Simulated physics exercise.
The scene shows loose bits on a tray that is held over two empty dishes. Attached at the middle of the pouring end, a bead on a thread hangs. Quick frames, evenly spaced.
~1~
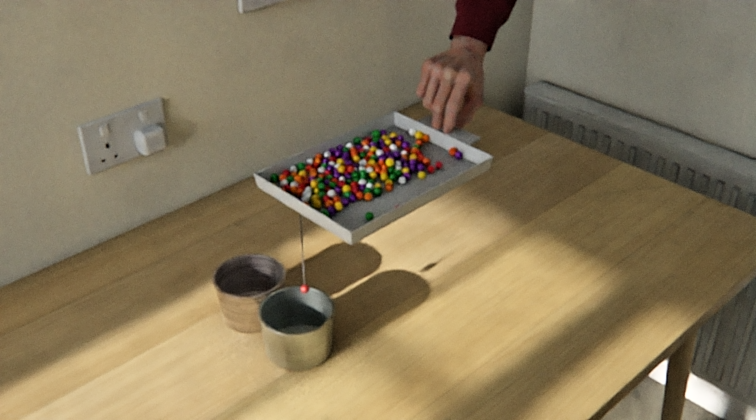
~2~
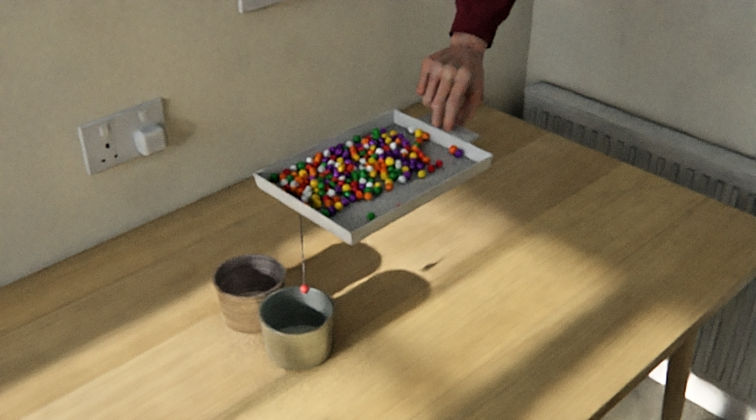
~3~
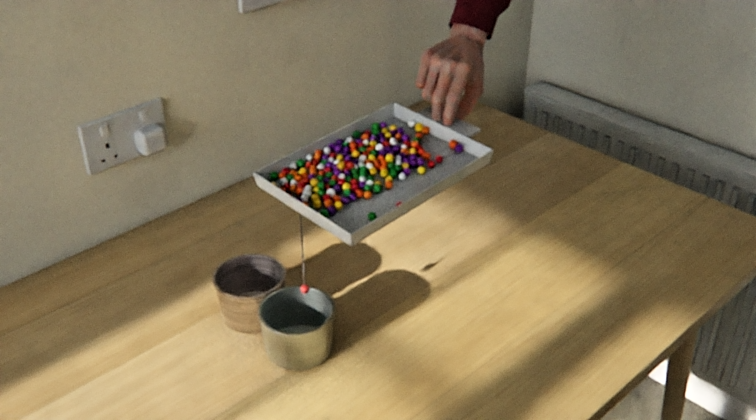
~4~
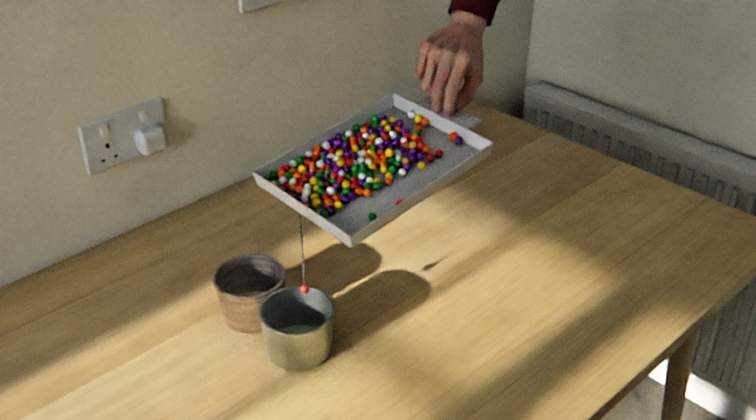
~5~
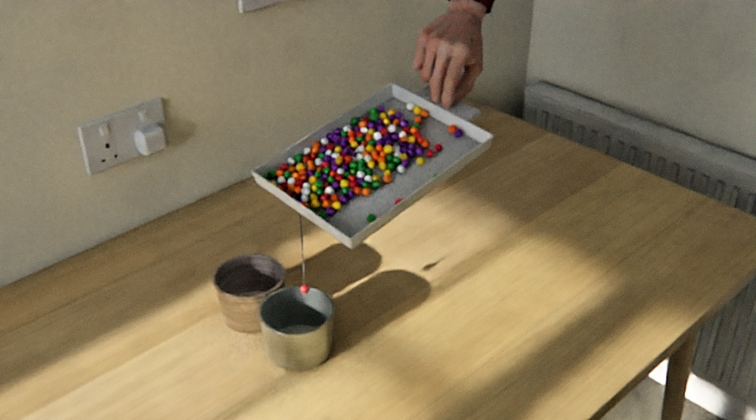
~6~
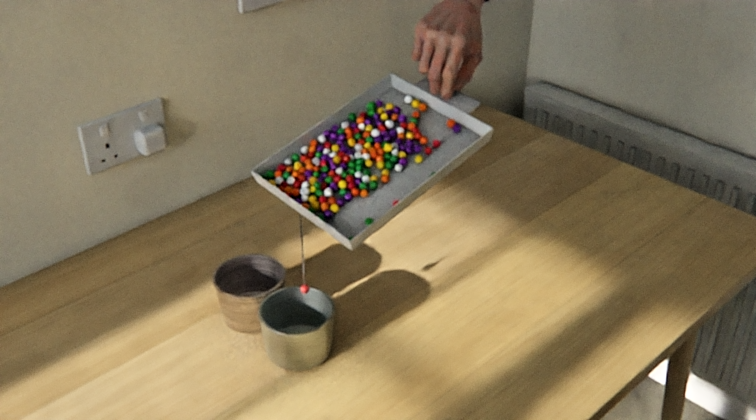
A hand in a dark red sleeve grips the far end of a grey tray above a pale wooden table, seen from above at an angle, with a wall socket and radiator behind. Round multicoloured beads cover the tray, a red bead hanging on a thread beneath its near end, beside two empty dishes, brownish left and grey-green right. The hand gradually raises the far end, the near edge dips slightly rightward, and the beads shift slightly while the camera stays still.
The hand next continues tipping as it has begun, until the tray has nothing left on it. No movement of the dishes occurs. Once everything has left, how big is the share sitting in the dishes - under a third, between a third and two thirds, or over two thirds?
Short of a third.
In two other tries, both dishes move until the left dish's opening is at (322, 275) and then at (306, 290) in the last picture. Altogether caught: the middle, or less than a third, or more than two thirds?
Trial 1 - under a third. Trial 2 - the middle third.
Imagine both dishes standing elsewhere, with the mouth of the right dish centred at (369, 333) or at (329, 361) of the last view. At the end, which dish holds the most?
Result 1: The right-hand one; result 2: The right-hand one.
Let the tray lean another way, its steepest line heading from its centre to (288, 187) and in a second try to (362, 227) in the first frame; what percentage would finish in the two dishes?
Respectively close to 90 and 0 in a hundred.
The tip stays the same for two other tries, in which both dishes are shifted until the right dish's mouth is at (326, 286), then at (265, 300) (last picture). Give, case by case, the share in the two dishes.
In order: 0 percent and 0 percent.
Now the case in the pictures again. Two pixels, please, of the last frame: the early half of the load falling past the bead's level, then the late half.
Early-half point (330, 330); late-half point (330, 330).
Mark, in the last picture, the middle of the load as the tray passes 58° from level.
Somewhere about pixel (331, 195).
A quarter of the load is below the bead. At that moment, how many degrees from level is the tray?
It has tipped about 80 degrees.
Soon after the last picture, tray tipped steeply; nearly all on the tray; a stray few outside both; a stray few in the air.
A little later, tray tipped right over; a small part on the tray; a small part in the right dish; about two thirds outside both; a small part in the air.
Later still, tray tipped past a quarter turn; a small part in the right dish; most outside both.
By the end, tray tipped past a quarter turn; a small part in the right dish; none in the left dish; most outside both.
